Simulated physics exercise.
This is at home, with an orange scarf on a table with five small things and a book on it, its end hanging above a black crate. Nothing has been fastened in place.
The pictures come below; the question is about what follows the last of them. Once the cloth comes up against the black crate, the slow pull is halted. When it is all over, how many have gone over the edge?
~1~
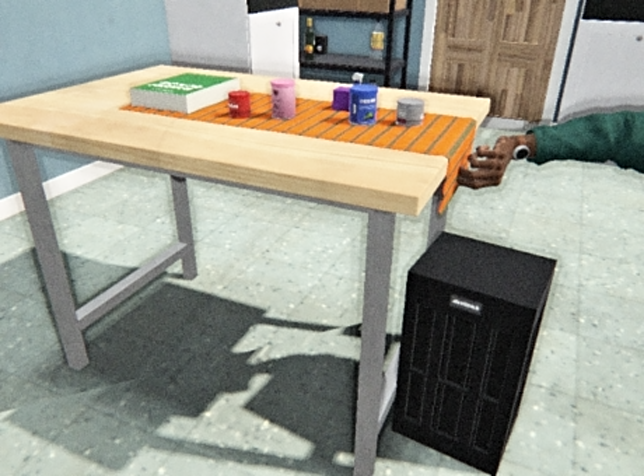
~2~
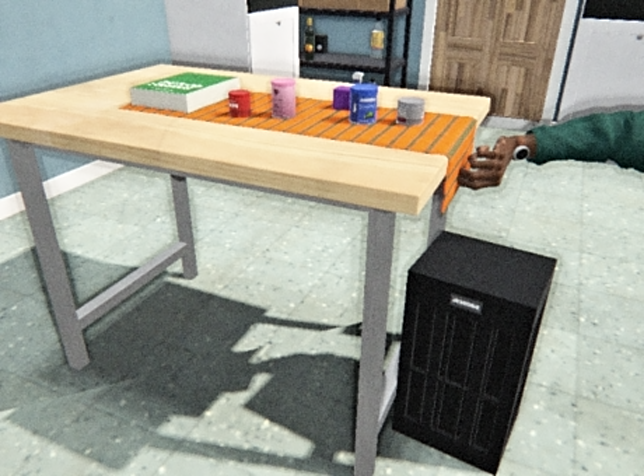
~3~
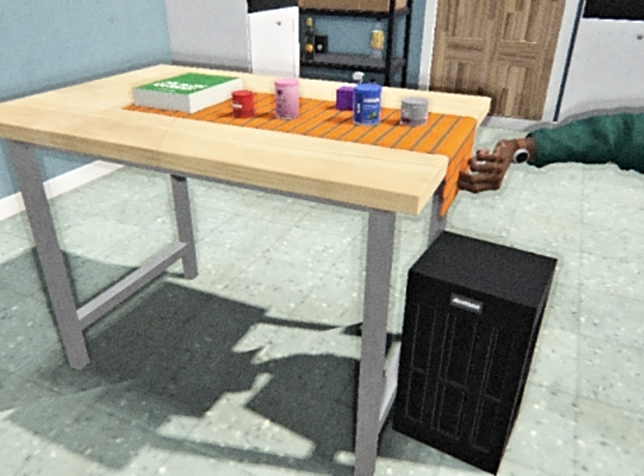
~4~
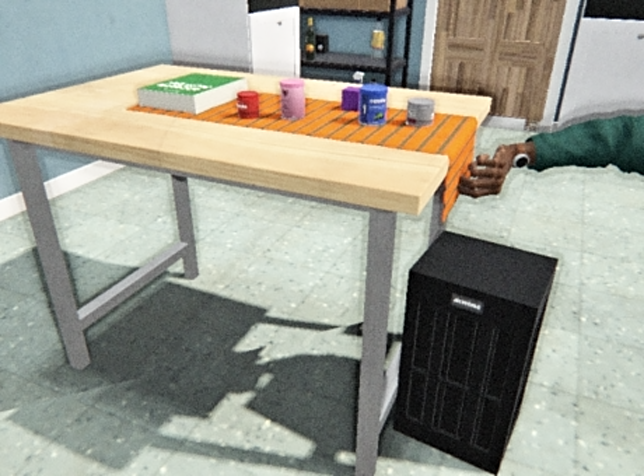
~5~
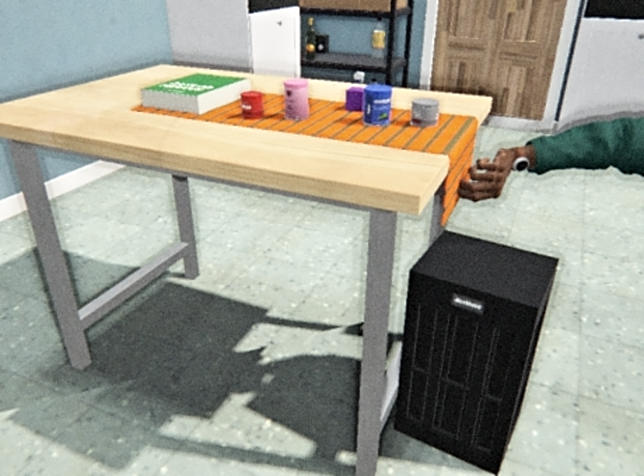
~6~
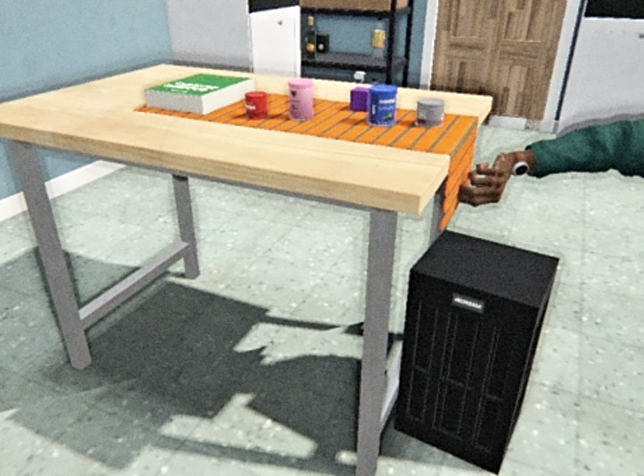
Watching it, the fallen ones add up to one, no more.
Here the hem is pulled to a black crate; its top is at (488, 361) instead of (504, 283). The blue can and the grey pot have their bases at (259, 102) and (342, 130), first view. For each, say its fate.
In the end the blue can is still on top and the grey pot is no longer on top.
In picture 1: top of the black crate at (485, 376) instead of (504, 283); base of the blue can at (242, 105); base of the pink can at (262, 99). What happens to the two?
The blue can ends up still on top and the pink can ends up still on top.
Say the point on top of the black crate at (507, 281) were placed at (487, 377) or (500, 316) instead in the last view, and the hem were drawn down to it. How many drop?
It comes to 4 and 2 over the edge.
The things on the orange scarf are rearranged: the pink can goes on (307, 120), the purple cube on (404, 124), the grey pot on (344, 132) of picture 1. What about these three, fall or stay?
So the pink can stays aboard, the purple cube leaves the top, and the grey pot stays aboard.
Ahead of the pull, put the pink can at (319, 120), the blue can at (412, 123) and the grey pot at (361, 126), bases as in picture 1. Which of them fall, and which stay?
Well, the pink can is safe, the blue can is dislodged, and the grey pot is safe.
Soon after, hem near (453, 236); all still up.
After that, hem on the crate; grey pot gone.
In the end, hem on the crate; grey pot gone. Over the edge go one.
